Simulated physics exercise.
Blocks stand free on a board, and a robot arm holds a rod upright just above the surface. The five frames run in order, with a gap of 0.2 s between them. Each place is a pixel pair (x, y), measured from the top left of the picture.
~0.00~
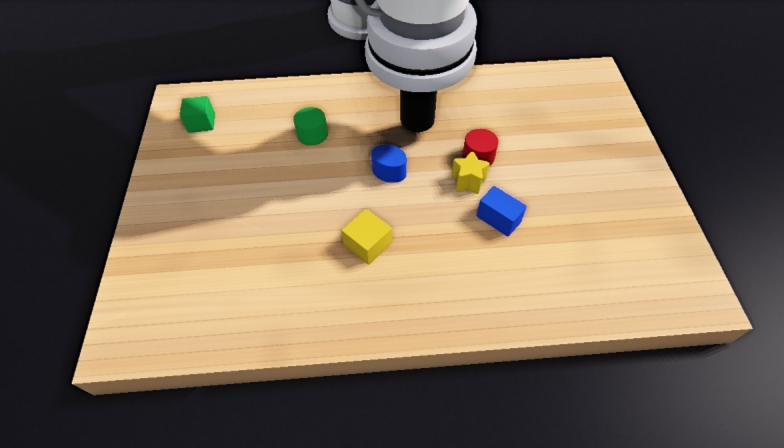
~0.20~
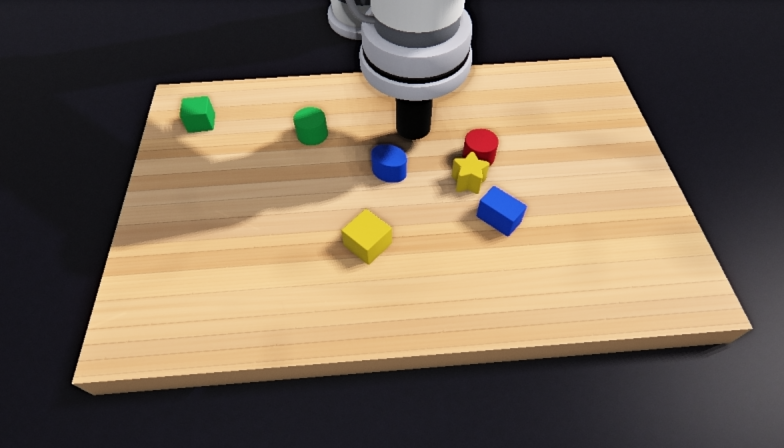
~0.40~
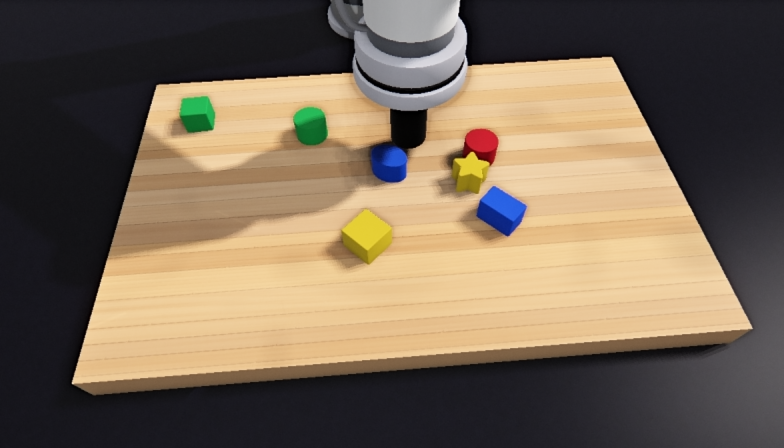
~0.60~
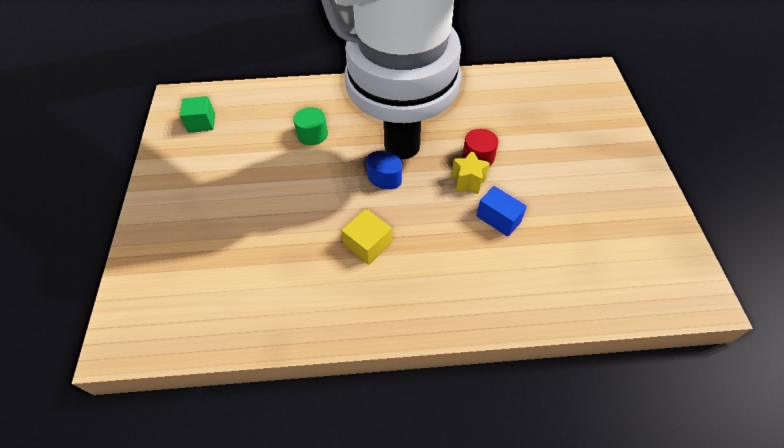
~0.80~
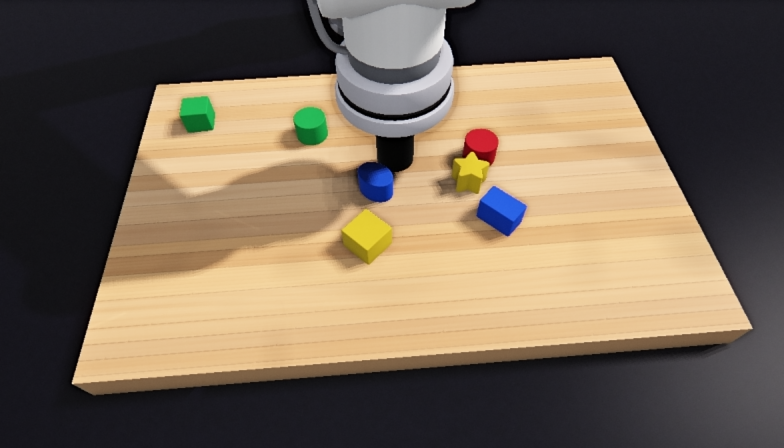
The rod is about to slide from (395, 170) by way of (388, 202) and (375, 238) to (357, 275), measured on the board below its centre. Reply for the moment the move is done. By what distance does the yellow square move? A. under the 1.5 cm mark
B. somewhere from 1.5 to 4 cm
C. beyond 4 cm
The correct letter is C.
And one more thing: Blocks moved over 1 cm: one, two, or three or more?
My best guess is that a pair of blocks move over 1 cm.
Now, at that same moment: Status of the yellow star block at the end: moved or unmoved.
That block is going to be left alone.
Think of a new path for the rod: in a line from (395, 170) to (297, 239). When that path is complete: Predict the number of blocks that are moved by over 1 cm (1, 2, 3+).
One block moves more than 1 cm.
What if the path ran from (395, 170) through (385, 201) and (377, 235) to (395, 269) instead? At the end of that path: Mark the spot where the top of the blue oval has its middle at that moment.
Around (342, 206).
On the path given first. One third of the way, rod at (387, 193); blue oval at (353, 196), turned 30° clockwise.
Two thirds of the way, rod at (374, 228); yellow square at (355, 253); blue oval at (346, 201), turned 60° clockwise.
At the end, rod at (355, 266); yellow square at (333, 294); blue oval at (346, 201), turned 60° clockwise; yellow star block in place.
